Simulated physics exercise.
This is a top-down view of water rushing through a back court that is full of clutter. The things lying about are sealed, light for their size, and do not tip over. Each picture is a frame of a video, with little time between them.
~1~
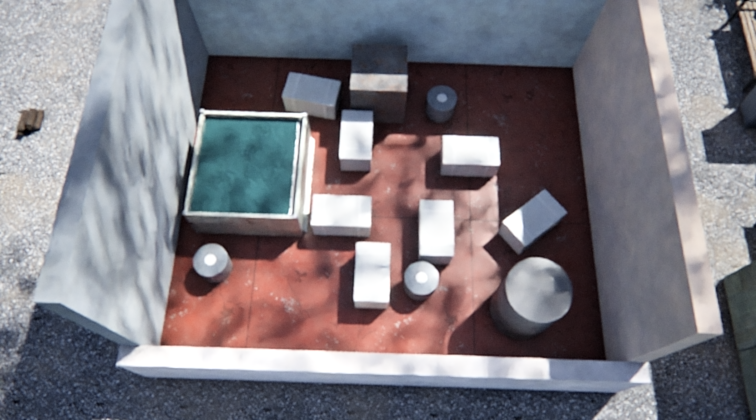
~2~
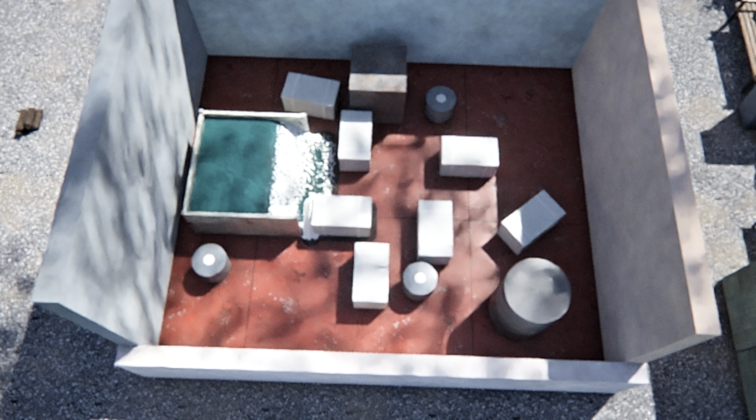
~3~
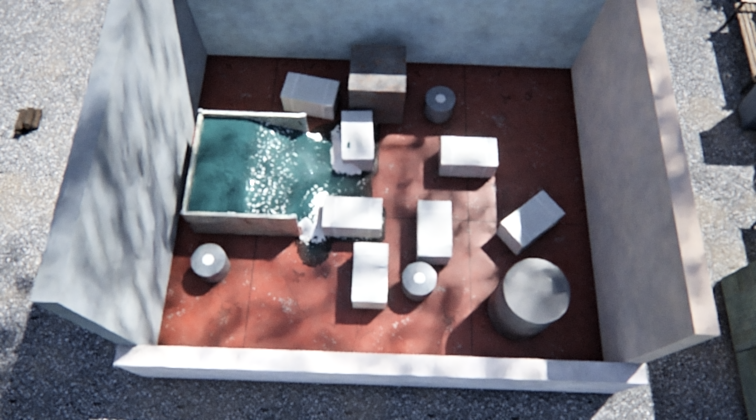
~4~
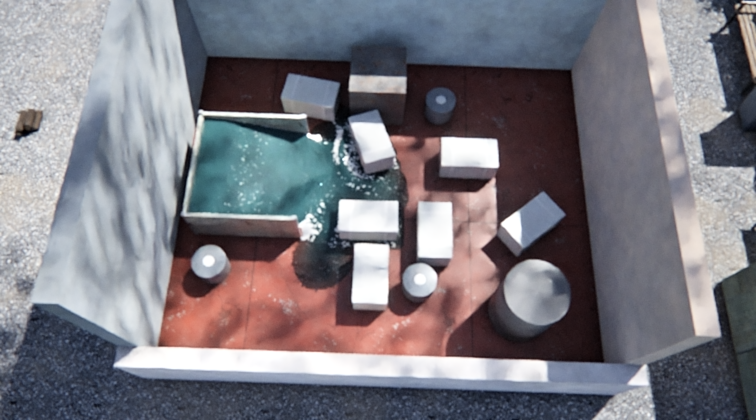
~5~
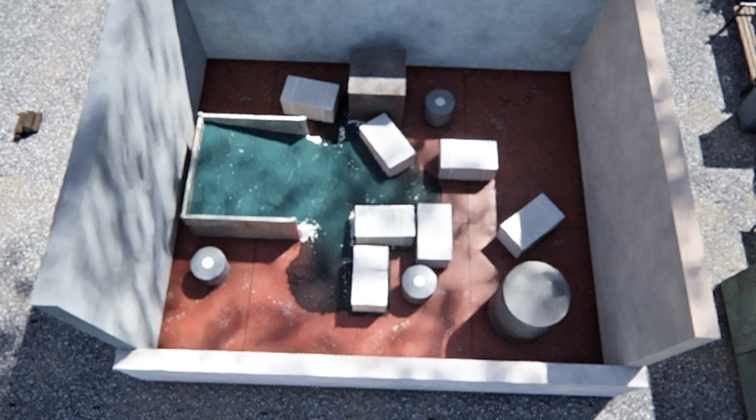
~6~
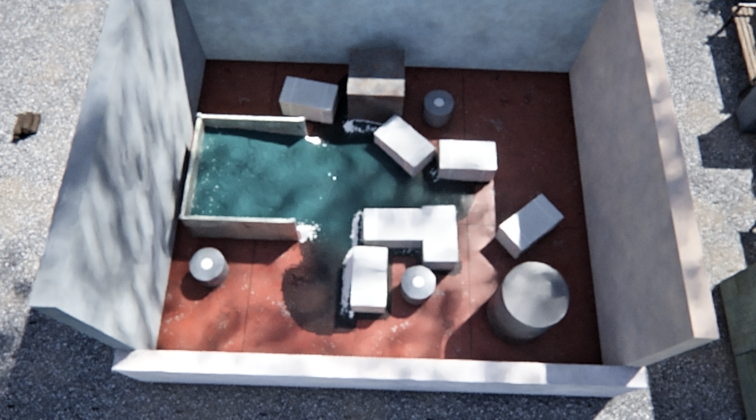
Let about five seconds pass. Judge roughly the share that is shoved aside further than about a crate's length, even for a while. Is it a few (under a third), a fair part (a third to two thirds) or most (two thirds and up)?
Most.
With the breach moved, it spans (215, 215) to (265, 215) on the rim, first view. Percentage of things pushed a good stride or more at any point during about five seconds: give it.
Estimate: Close to 20 in a hundred.
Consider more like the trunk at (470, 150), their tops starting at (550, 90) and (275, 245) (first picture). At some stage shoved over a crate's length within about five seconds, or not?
First goes the distance, second falls short.
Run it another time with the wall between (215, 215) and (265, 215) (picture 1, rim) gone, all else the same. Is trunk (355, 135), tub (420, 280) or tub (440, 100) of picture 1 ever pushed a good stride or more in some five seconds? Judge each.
Object by object: Less than that, displaced that much, less than that.
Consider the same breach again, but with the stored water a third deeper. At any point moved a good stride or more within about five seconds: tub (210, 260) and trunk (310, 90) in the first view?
So the first came up short, and the second came up short.
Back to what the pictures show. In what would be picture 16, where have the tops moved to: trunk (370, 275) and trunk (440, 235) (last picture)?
Around (429, 327) and (521, 244).
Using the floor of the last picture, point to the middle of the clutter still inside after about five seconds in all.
Around (440, 219).
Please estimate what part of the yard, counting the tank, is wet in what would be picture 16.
Estimate: About 65 %.
A moment on, 2 of 10 are well off their spots; 0 afloat.
Next, 8 of 10 are well off their spots; 1 afloat.
Later, 8 of 10 are well off their spots; 7 afloat.
In the end, 7 of 10 are well off their spots, and 8 have been at some point; 7 afloat.
